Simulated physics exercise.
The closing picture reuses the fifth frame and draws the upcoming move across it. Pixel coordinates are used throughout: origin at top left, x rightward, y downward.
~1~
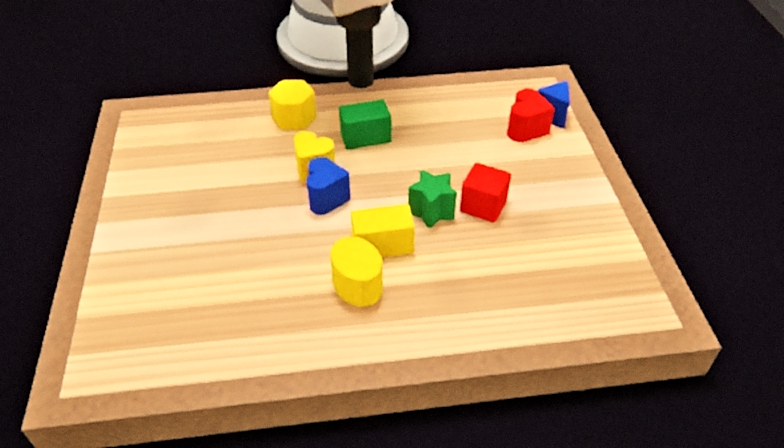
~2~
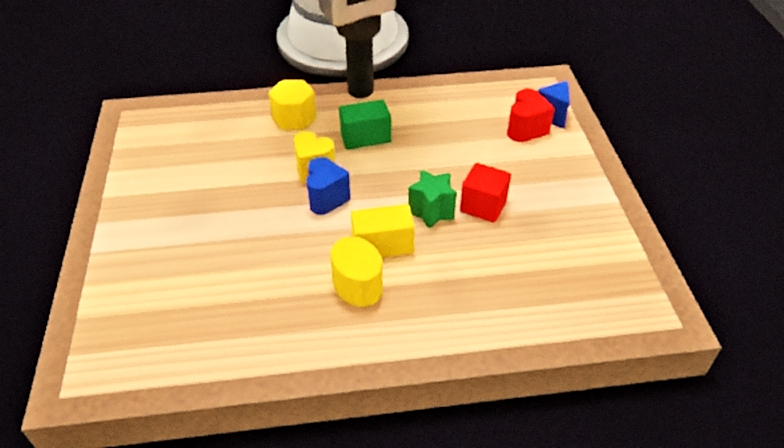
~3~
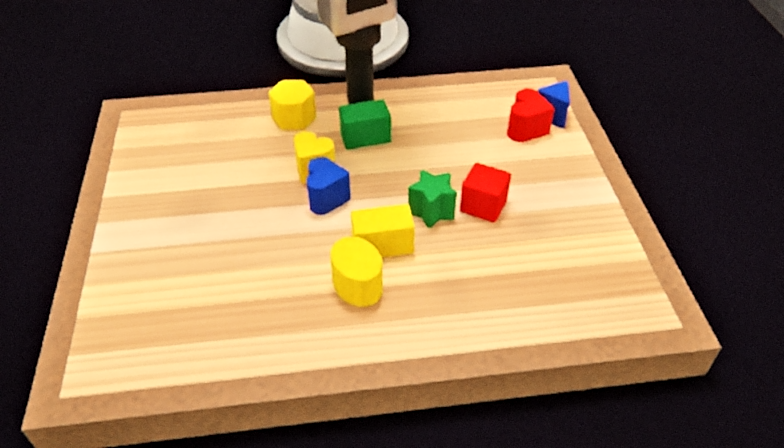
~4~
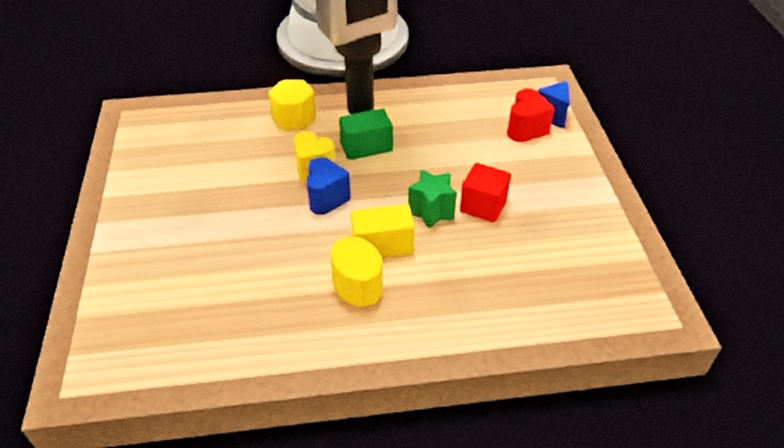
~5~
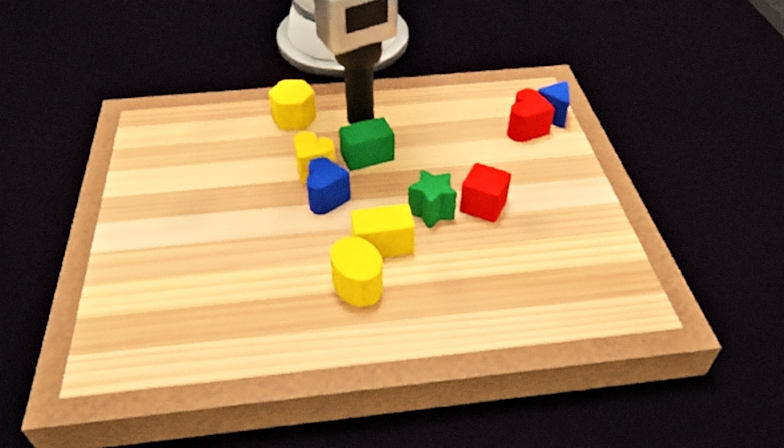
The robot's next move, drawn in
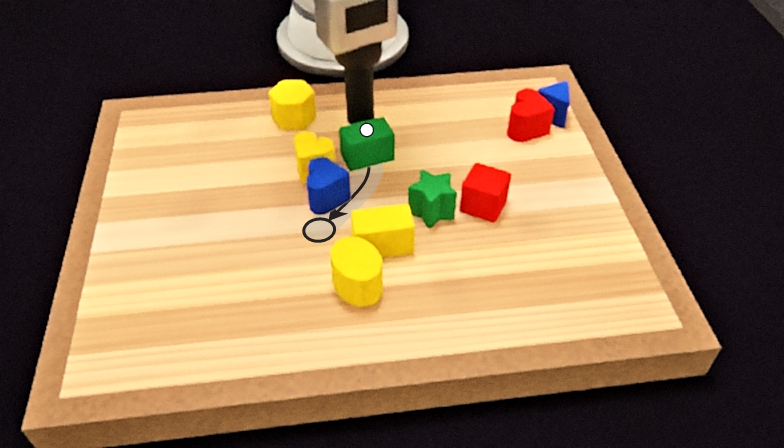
We see coloured blocks scattered on a wooden board as a robot arm lowers its dark bar from the top edge toward the viewer, reaching the green rectangle and pushing it slightly forward while the other blocks stay still.
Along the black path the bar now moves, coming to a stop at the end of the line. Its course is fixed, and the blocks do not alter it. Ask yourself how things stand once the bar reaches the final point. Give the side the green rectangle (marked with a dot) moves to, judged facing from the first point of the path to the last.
My prediction: Leftwards.
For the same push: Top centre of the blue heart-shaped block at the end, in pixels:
When the path ends, it will be at (293, 187).
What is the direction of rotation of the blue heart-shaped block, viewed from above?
Clockwise.
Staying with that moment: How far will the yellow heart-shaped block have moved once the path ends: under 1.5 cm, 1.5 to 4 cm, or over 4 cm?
Displacement: Within 1.5 cm.
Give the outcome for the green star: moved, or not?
Once the path is done, it remains where it sat before.
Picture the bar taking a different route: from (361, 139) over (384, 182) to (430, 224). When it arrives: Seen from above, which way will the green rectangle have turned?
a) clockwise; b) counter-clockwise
Answer: A.
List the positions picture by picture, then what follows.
The first picture shows bar's lower end (361, 82); yellow heart-shaped block (311, 144); blue heart-shaped block (324, 172); yellow oval block (356, 257); green rectangle (365, 110); yellow rectangle (383, 218); green star (434, 184).
The second picture shows bar (361, 91); blocks still.
The third picture shows bar (361, 101); blocks still.
The fourth picture shows bar (361, 110); green rectangle (366, 120).
The fifth picture shows bar (361, 119); yellow heart-shaped block (311, 144); blue heart-shaped block (324, 172); yellow oval block (356, 257); green rectangle (367, 130); yellow rectangle (383, 218); green star (434, 184).
Drawn move, from (361, 139) via (369, 169) and (350, 199), ending at (319, 230); the dot is on the green rectangle.
What follows on the original path. One third of the way, bar (368, 150); green rectangle (373, 162).
Two thirds of the way, bar (349, 180); blue heart-shaped block (316, 177), turned 35° clockwise; green rectangle (371, 188), turned 20° anticlockwise.
At the end, bar (317, 211); yellow heart-shaped block still; blue heart-shaped block (293, 187), turned 80° clockwise; yellow oval block (357, 262); green rectangle (368, 192), turned 35° anticlockwise; yellow rectangle (387, 223); green star still.
